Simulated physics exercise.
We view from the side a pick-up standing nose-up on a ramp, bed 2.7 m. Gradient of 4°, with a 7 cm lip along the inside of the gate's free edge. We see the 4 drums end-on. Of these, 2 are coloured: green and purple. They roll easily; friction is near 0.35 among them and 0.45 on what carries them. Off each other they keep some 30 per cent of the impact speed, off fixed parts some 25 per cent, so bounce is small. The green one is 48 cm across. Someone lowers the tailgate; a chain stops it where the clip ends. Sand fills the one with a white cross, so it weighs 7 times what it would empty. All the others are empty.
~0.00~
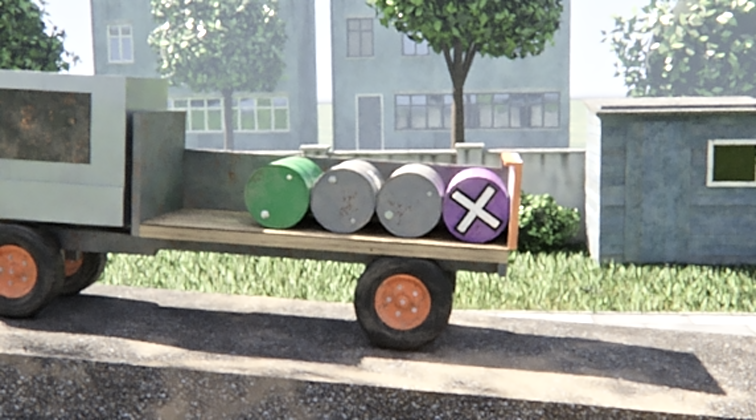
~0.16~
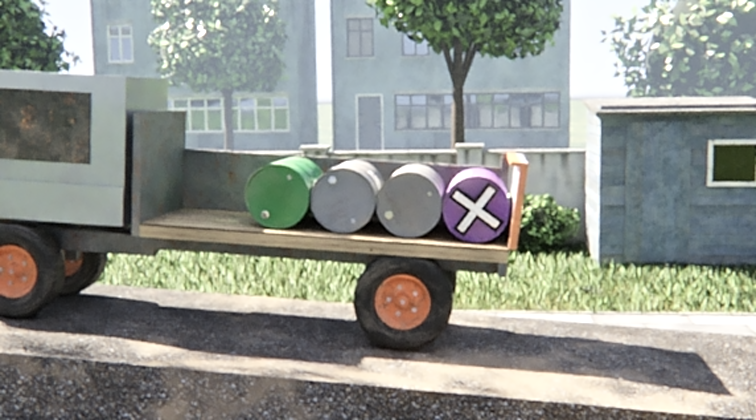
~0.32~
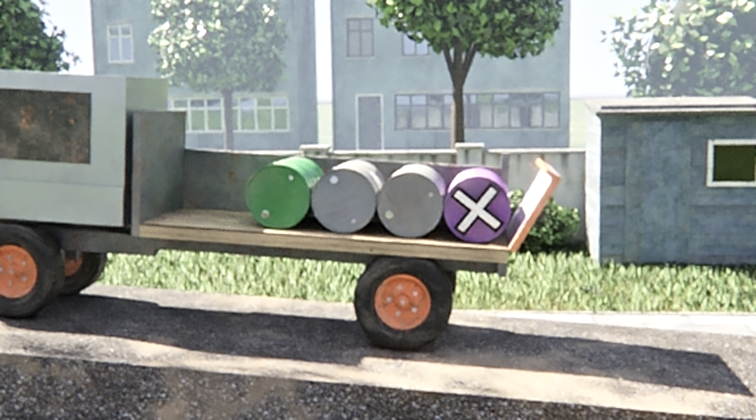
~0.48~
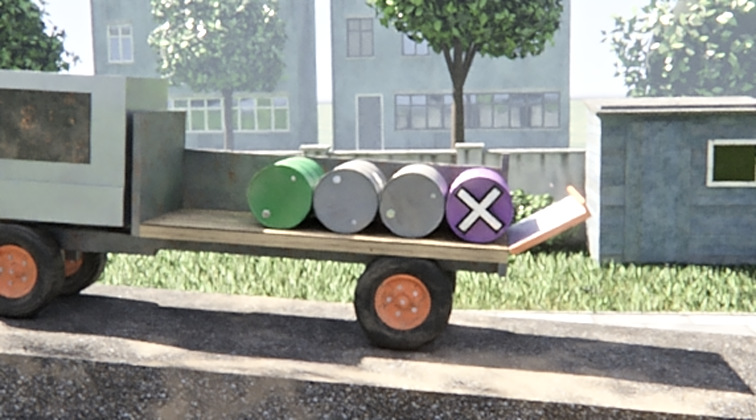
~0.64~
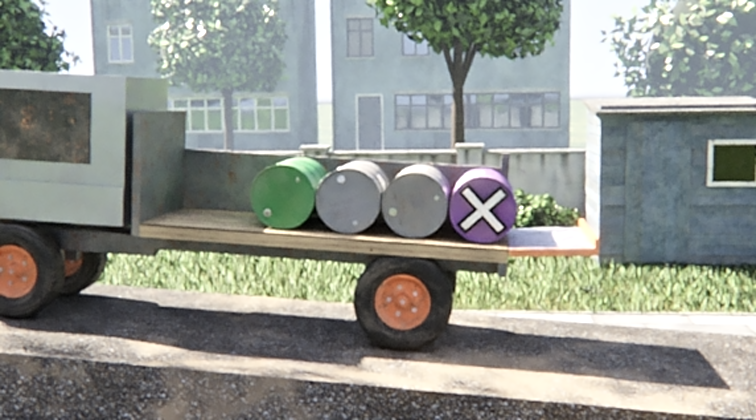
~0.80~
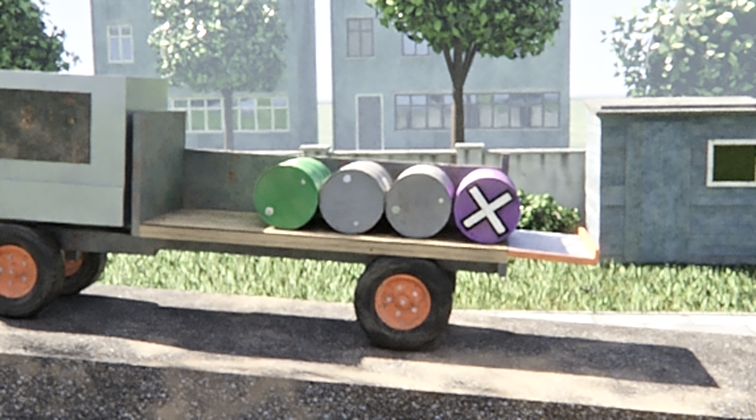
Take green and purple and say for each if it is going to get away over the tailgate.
Green: No; purple: No.
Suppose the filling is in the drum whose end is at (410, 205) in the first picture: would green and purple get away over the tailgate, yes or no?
In that scenario: Green doesn't; purple does.
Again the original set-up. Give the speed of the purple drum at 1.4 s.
Reading: Roughly 0.4 m/s.
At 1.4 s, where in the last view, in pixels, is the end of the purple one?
It should be close to pixel (515, 212).
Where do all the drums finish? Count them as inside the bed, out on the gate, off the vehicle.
First 3, then 1, and last 0.
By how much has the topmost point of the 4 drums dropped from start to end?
About 5 cm.
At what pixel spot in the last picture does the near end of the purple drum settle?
It comes to rest around (571, 218).
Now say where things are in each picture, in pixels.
Green (277, 196), purple (476, 210); gate 86° above level, tip at (518, 165); white cross at (476, 210), in the first frame.
Green (277, 196), purple (476, 210); gate 82° above level, tip at (524, 165), in the second frame.
Green (278, 197), purple (477, 210); gate 59° above level, tip at (557, 178), in the third frame.
Green (280, 197), purple (480, 210); gate 27° above level, tip at (588, 214), in the fourth frame.
Green (282, 197), purple (483, 210); gate 1° above level, tip at (596, 252), in the fifth frame.
Green (286, 197), purple (488, 210); gate 6° below level, tip at (595, 262), in the sixth frame.
By 1.4 s, green is on the bed, 145 cm short of the hinge, rolling right; purple is on the gate, 5 cm past the hinge, rolling right; 0 out so far.
By 2.2 s, green is on the bed, 110 cm short of the hinge, rolling right; purple is on the gate, 45 cm past the hinge, rolling right; 0 out so far.
By 3.0 s, green is on the bed, 105 cm short of the hinge; purple is on the gate, 40 cm past the hinge; 0 out so far.
Finally (4.0 s), green is on the bed, 100 cm short of the hinge; purple is on the gate, 40 cm past the hinge; 0 out so far.
